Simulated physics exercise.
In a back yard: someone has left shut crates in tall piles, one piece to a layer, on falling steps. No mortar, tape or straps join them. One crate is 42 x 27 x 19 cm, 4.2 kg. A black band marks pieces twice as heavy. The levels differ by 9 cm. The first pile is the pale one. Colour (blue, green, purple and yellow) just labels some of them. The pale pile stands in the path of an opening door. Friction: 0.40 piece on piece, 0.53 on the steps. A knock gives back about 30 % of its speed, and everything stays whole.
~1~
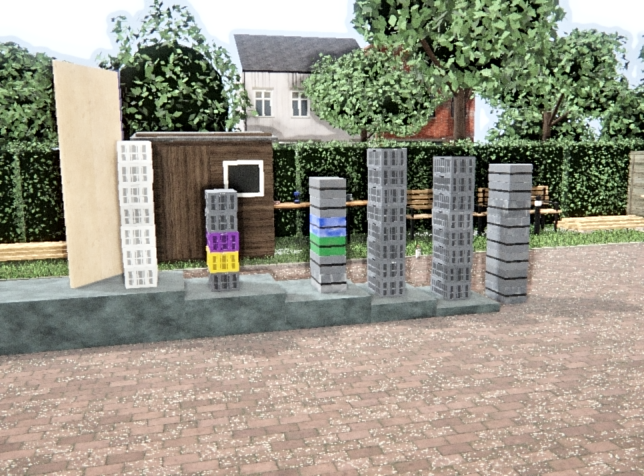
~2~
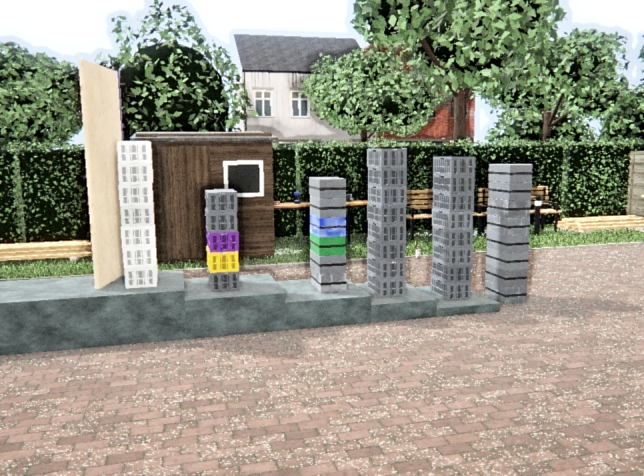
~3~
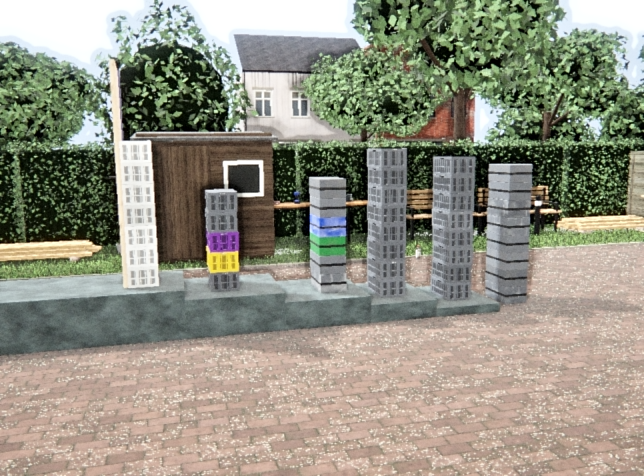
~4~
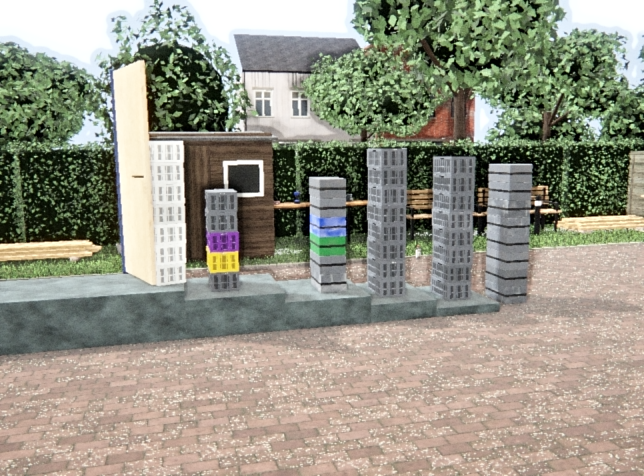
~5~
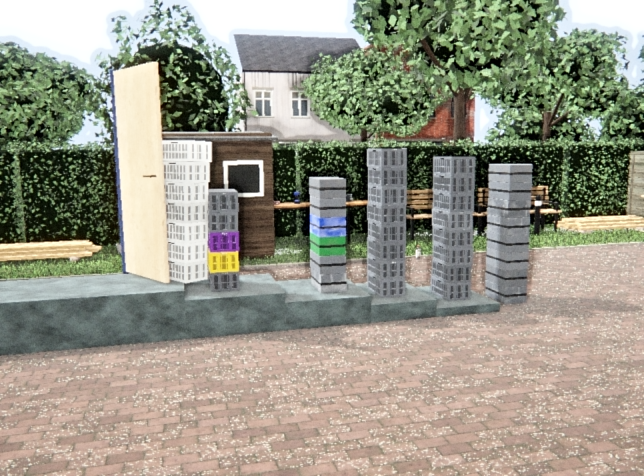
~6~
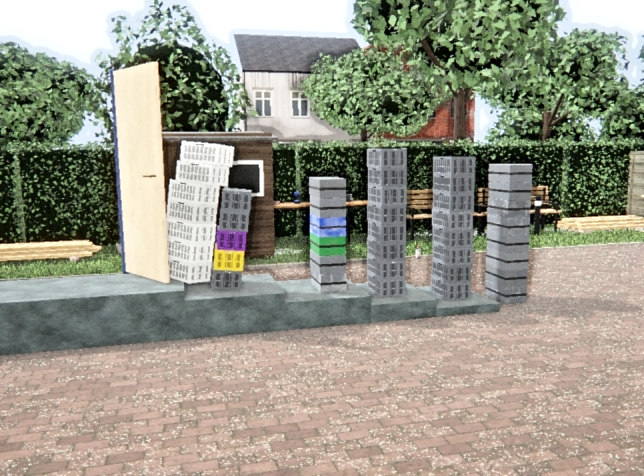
A wooden door swung around into a tall white stack of crates and pushed it right, until it leaned against the shorter stack with purple and yellow crates, which tilted slightly too.
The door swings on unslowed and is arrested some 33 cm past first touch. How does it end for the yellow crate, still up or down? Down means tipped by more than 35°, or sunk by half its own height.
It comes down.
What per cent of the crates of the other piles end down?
Roughly 10 per cent of them.
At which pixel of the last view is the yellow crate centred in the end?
Around (263, 271).
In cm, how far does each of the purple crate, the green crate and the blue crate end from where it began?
Purple 80, green 0, blue 10.
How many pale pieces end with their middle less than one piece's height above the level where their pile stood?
7 pale pieces.
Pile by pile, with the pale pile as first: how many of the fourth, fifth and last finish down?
Pieces: Fourth 0, fifth 0, last 0.
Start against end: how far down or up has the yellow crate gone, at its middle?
About 15 cm lower.
Then, 0.15 s past the last view, 0 of the pale pile down; none of the 35 other crates down, 5 disturbed; yellow crate 18° from how it stood; purple crate 18° from how it stood.
Then, 0.43 s past the last view, 5 of the pale pile down; 4 of the 35 other crates down; yellow crate 52° from how it stood; purple crate 52° from how it stood, 15 cm lower.
Then, 0.89 s past the last view, 5 of the pale pile down; 4 of the 35 other crates down; yellow crate on its side; purple crate on its side.
Then, 1.65 s past the last view, 6 of the pale pile down; 4 of the 35 other crates down; yellow crate on its side; purple crate on its side.
In the end, 6 of the pale pile down; 4 of the 35 other crates down; yellow crate on its side; purple crate on its side; blue crate 9 cm from its place. From the last view, middles, yellow crate near (263, 271), purple crate near (288, 279).
